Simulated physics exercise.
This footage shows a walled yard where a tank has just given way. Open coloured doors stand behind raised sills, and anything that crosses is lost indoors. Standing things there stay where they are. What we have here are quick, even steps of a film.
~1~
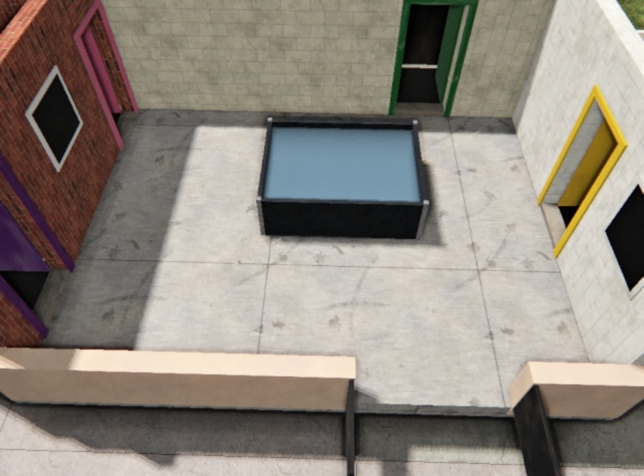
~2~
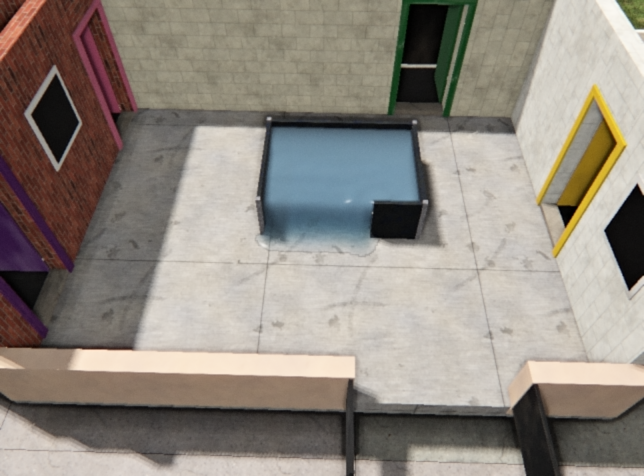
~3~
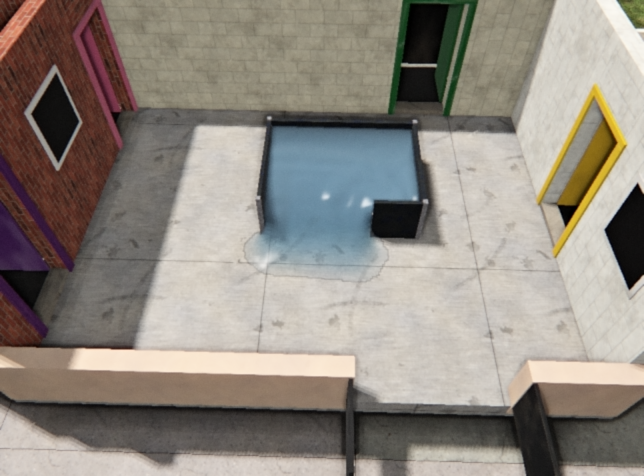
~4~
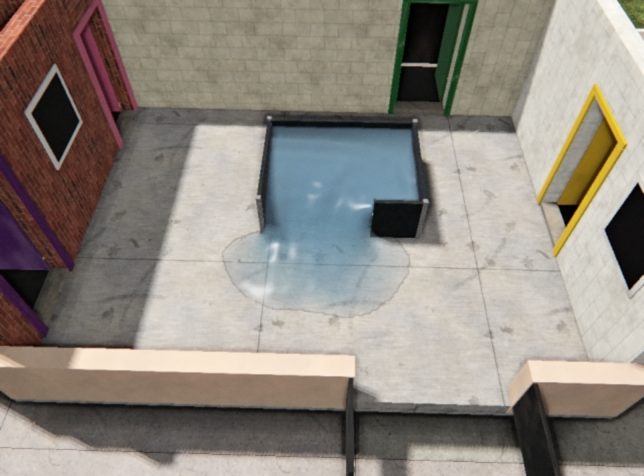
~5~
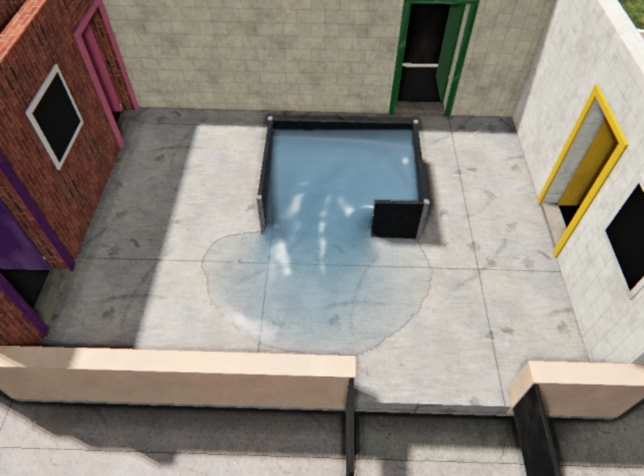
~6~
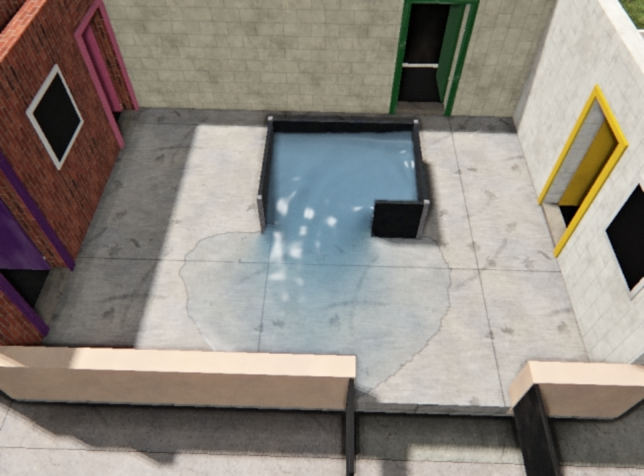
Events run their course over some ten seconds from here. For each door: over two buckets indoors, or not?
As I see it, the yellow door does not exceed two buckets. The pink door exceeds two buckets. The green door does not exceed two buckets. The purple door exceeds two buckets.
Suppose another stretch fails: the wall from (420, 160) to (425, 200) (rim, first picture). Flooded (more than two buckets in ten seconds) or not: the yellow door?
Honestly, the yellow door breaks the threshold.
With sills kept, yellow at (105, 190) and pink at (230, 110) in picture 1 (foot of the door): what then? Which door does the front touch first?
Answer: The one in purple.
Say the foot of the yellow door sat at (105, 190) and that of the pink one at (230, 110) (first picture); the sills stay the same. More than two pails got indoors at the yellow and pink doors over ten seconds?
Yellow door stays within the limit; pink door exceeds the limit.
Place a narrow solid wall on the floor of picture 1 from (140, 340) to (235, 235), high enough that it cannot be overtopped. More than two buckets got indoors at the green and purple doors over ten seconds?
As I read it, the green one remains below while the purple one ends up above.
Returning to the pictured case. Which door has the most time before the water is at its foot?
I'd go with the one in green.
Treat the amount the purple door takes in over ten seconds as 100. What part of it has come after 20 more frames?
Roughly 55 percent.
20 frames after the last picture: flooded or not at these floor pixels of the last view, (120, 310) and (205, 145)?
First spot soaked, second spot spared.
A moment on, water covers 25 % of the floor; the yellow door not reached, the pink door not reached, the green door not reached, the purple door not reached.
Next, water covers 30 % of the floor; the yellow door not reached, the pink door not reached, the green door not reached, the purple door wet at the sill, nothing in.
Then, water covers 45 % of the floor; the yellow door not reached, the pink door not reached, the green door not reached, the purple door over two buckets in.
Later, water covers 80 % of the floor; the yellow door wet at the sill, nothing in, the pink door under two buckets in, the green door not reached, the purple door far over two buckets in.
In the end, water covers 95 % of the floor; the yellow door wet at the sill, nothing in, the pink door over two buckets in, the green door wet at the sill, nothing in, the purple door far over two buckets in.
